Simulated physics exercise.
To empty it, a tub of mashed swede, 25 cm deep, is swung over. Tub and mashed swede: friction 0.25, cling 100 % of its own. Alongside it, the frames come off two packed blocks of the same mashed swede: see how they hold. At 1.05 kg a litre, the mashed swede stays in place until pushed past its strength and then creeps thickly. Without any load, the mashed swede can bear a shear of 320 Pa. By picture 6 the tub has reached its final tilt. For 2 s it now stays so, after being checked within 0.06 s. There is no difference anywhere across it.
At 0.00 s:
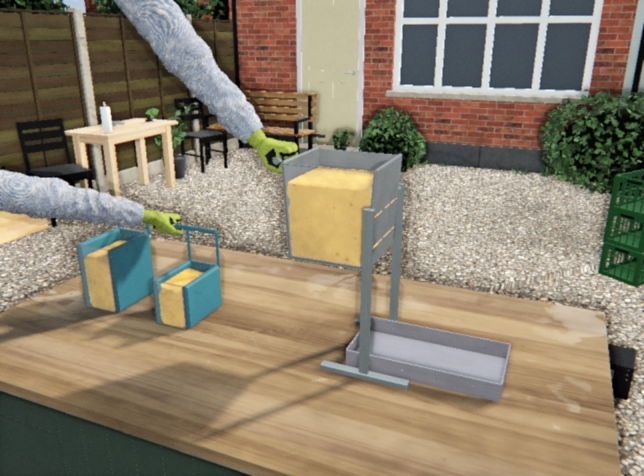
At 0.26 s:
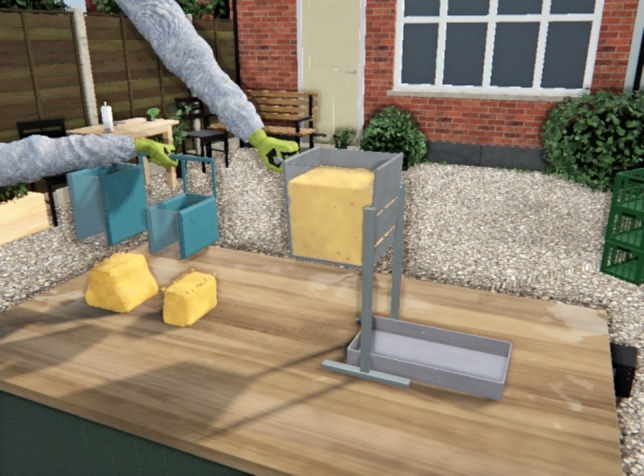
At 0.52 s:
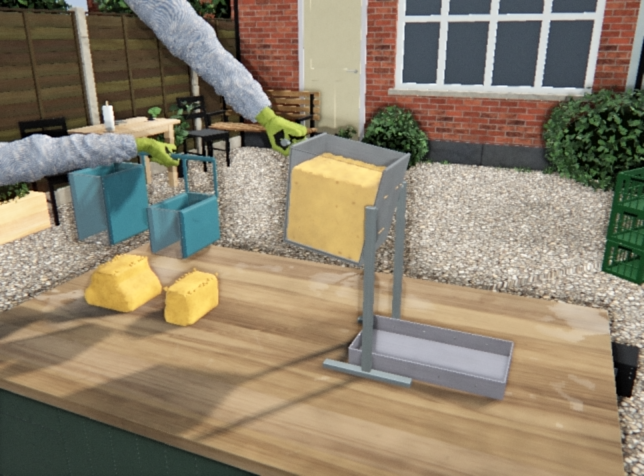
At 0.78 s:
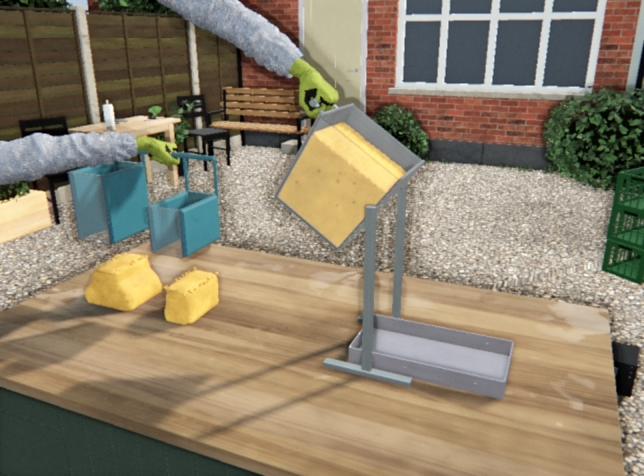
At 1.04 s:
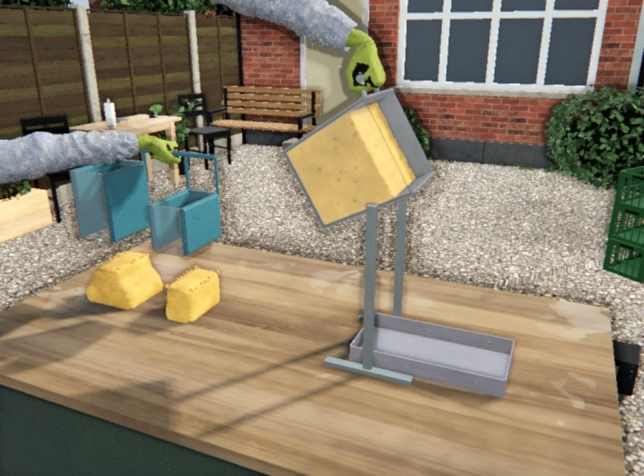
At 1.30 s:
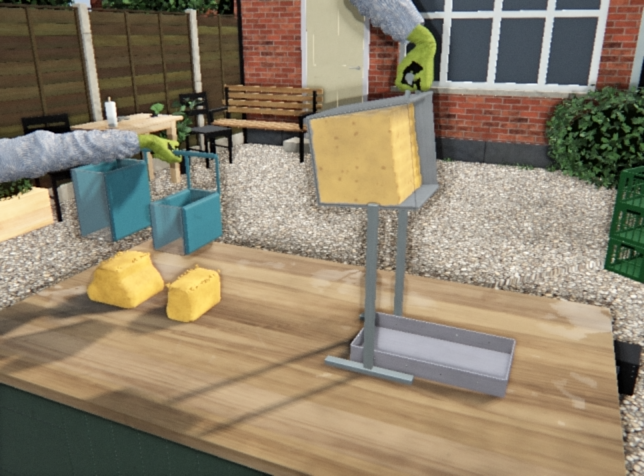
Gloved hands lifting teal moulds off two yellow blocks on a wooden table, then swinging a grey tub of yellow mash over rightward.
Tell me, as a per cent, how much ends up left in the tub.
Close to 73 % is left.
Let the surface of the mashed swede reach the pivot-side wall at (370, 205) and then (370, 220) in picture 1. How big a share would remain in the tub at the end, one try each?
Close to 95 percent the first time and close to 100 percent the second.
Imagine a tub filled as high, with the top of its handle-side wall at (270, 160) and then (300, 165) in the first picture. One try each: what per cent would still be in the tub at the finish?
Remaining, try 1: Approx. 55 %; try 2: Approx. 100 %.
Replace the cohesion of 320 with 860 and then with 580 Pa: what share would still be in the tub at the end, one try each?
First 100 %, second 100 %.
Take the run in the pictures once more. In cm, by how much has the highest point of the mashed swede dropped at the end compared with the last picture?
The top ends up some 7 cm below its level in the last picture.
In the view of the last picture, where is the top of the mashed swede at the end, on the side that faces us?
Close to pixel (348, 143).
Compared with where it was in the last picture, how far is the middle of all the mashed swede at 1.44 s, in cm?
The shift is near 2 cm.
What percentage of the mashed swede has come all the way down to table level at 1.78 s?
Some 0 per cent.
By 1.44 s, the tub is at 82 degrees and holds 100 %.
By 1.61 s, the tub is at 82 degrees and holds 92 %.
By 1.78 s, the tub is at 82 degrees and holds 79 %.
By 1.95 s, the tub is at 82 degrees and holds 73 %.
By 3.30 s, at the end, the tub is at 82 degrees and holds 73 %.
